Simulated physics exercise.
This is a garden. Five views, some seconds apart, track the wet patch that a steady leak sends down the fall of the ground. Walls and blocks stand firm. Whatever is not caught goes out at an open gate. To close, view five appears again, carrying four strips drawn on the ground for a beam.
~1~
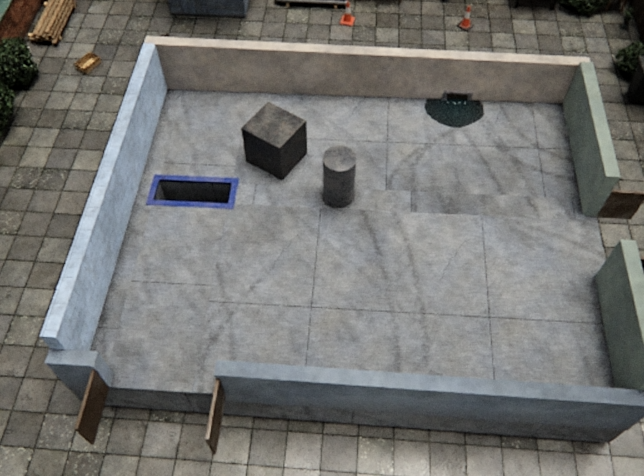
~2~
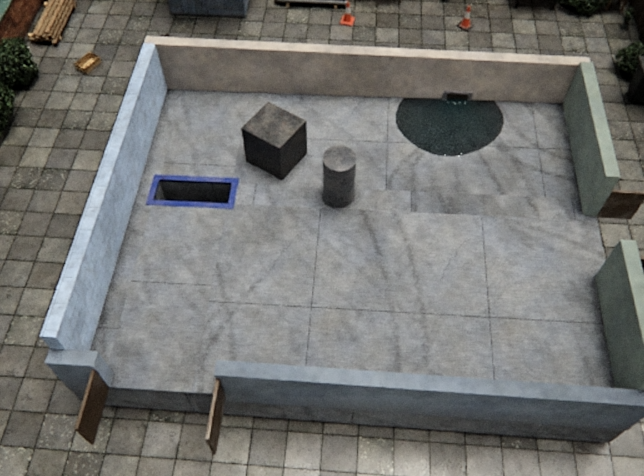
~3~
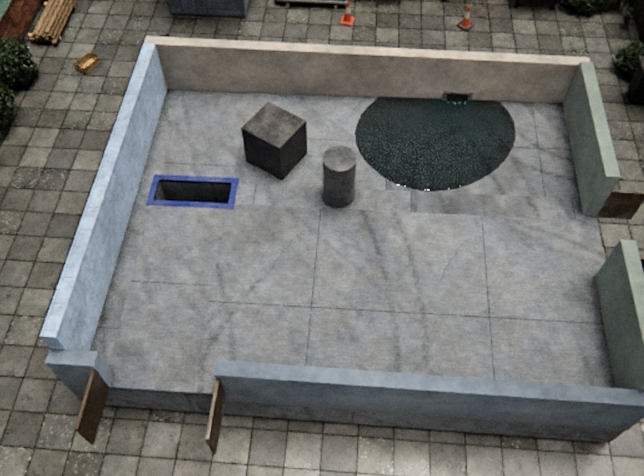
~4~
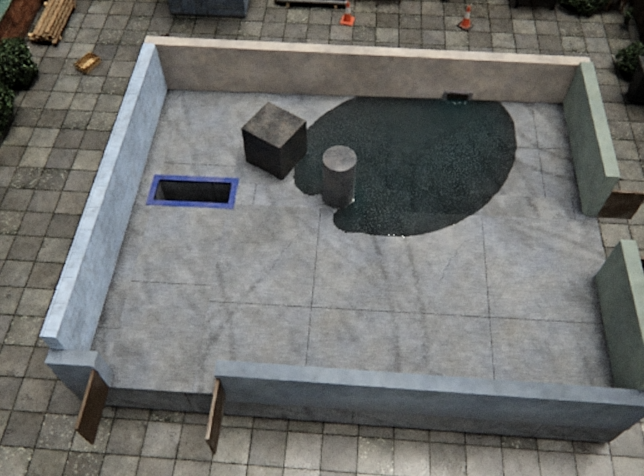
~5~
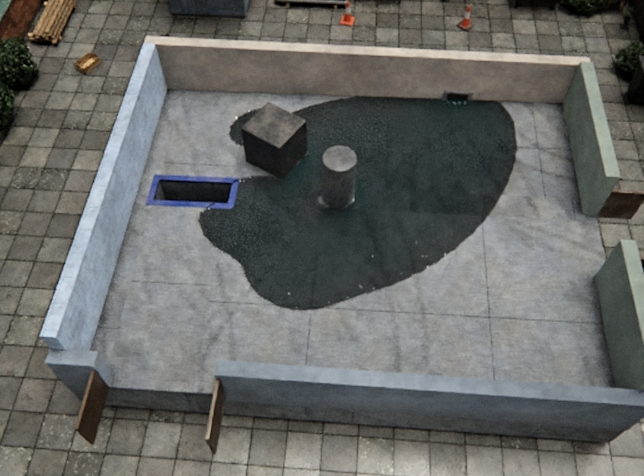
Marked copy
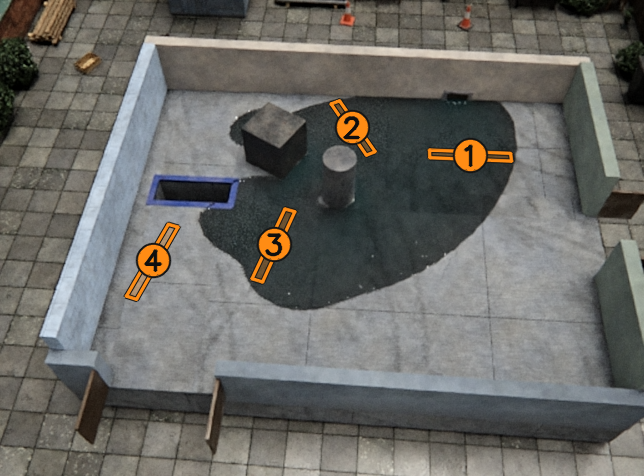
In a walled garden, dark water spreads from the back wall around a cylinder and a block.
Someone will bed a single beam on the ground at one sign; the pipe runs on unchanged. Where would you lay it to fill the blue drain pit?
The best position is 1.
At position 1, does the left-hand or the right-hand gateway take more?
The left one.
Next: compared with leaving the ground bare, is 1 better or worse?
Position 1 is better.
On the marked copy, 1 from (429, 153) to (511, 157); 2 from (335, 102) to (370, 153); 3 from (257, 280) to (289, 210); 4 from (131, 297) to (173, 225).
For position 1, about 27 % of the stream runs into the blue drain pit, about 70 % out by the gates.
For position 2, about 13 % of the stream runs into the blue drain pit, about 85 % out by the gates.
For position 3, about 15 % of the stream runs into the blue drain pit, about 83 % out by the gates.
For position 4, about 14 % of the stream runs into the blue drain pit, about 85 % out by the gates.
